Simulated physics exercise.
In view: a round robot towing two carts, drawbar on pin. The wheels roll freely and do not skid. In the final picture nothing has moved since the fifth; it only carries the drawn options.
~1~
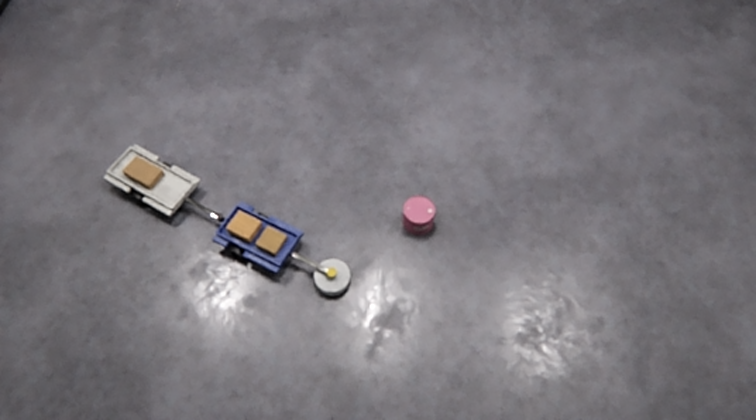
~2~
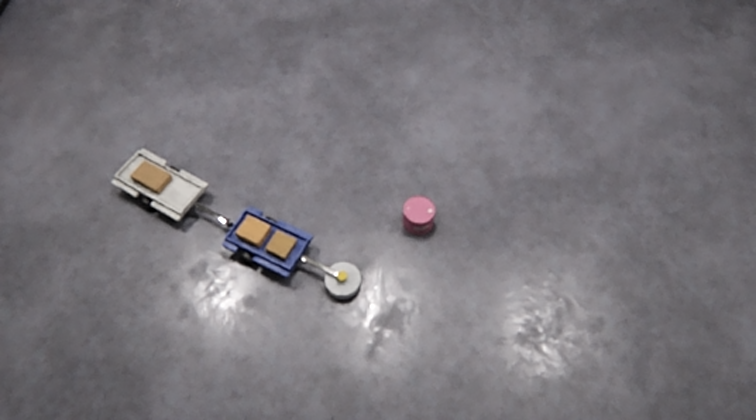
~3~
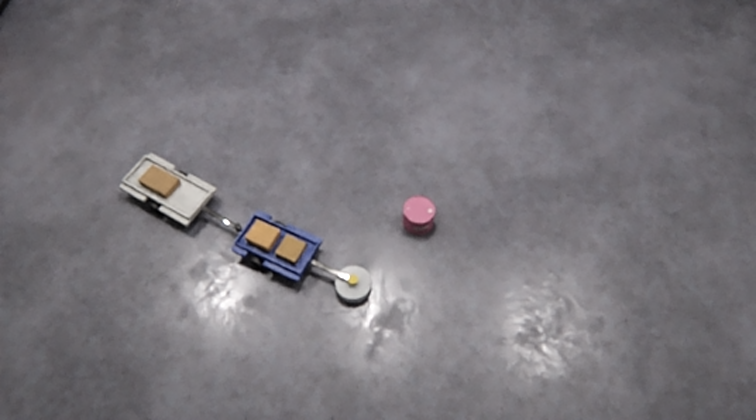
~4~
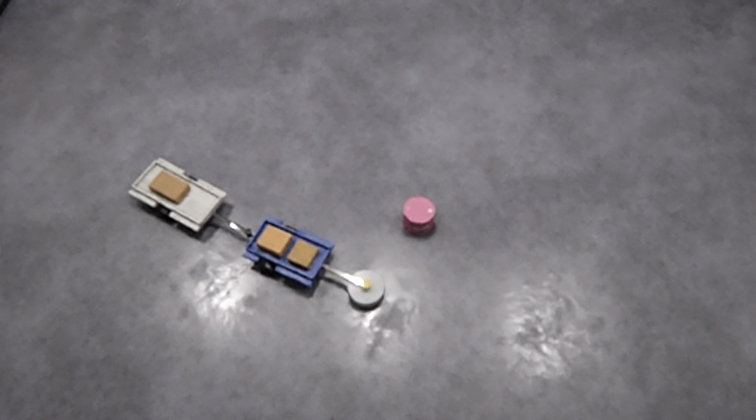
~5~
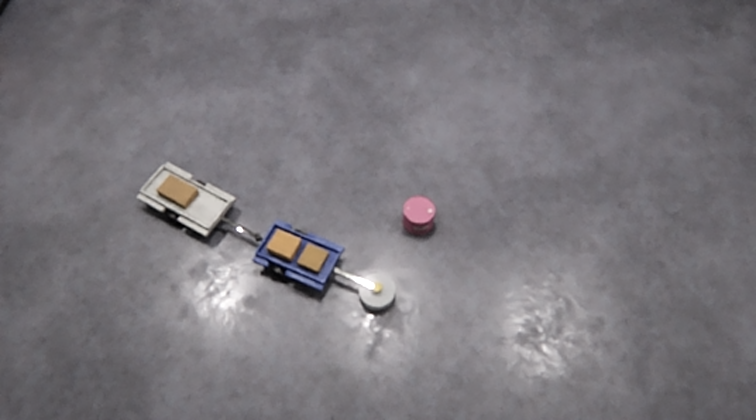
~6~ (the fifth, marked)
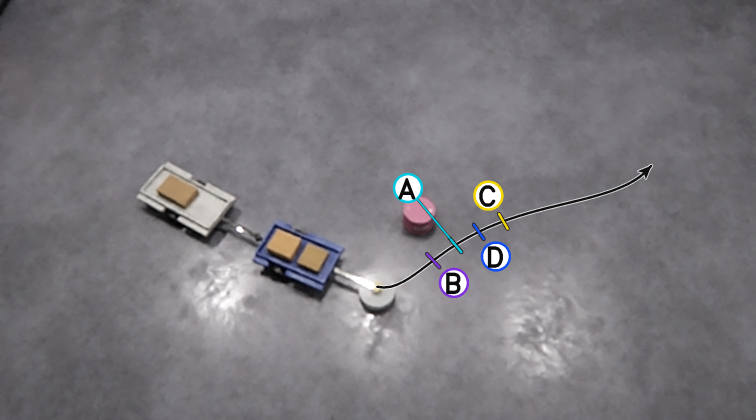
A small round robot slowly towed a blue cart and a white cart, both carrying tan blocks, a short way right and slightly downward across the grey floor, while a pink tub stayed still.
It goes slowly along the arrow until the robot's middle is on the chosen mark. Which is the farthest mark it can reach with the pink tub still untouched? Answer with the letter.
It should halt at A.
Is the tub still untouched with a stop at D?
No.
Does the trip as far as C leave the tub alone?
No.
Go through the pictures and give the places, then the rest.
White cart (151, 179); pink tub (418, 222); robot (332, 276), in the first frame.
Robot (343, 280); blue cart (268, 240); white cart (160, 183); pink tub (418, 222), in the second frame.
Robot (353, 283); blue cart (277, 244); white cart (168, 188); pink tub (418, 222), in the third frame.
Robot (366, 288); blue cart (289, 249); white cart (178, 193); pink tub (418, 222), in the fourth frame.
Robot (377, 291); blue cart (299, 254); white cart (186, 197); pink tub (418, 222), in the fifth frame.
On the marked copy, A at (455, 245); B at (433, 261); C at (503, 221); D at (479, 232); the route from (377, 287) via (517, 217) to (651, 166).
Taking A. A third of the way, robot (409, 282), last cart (206, 209).
Two thirds of the way, robot (432, 265), last cart (224, 219).
When it is over, robot (454, 249), last cart (243, 228); nothing has been touched.
As for the rest, B is safe but short; C is too far, the tub has been hit; D is too far, the tub has been hit.
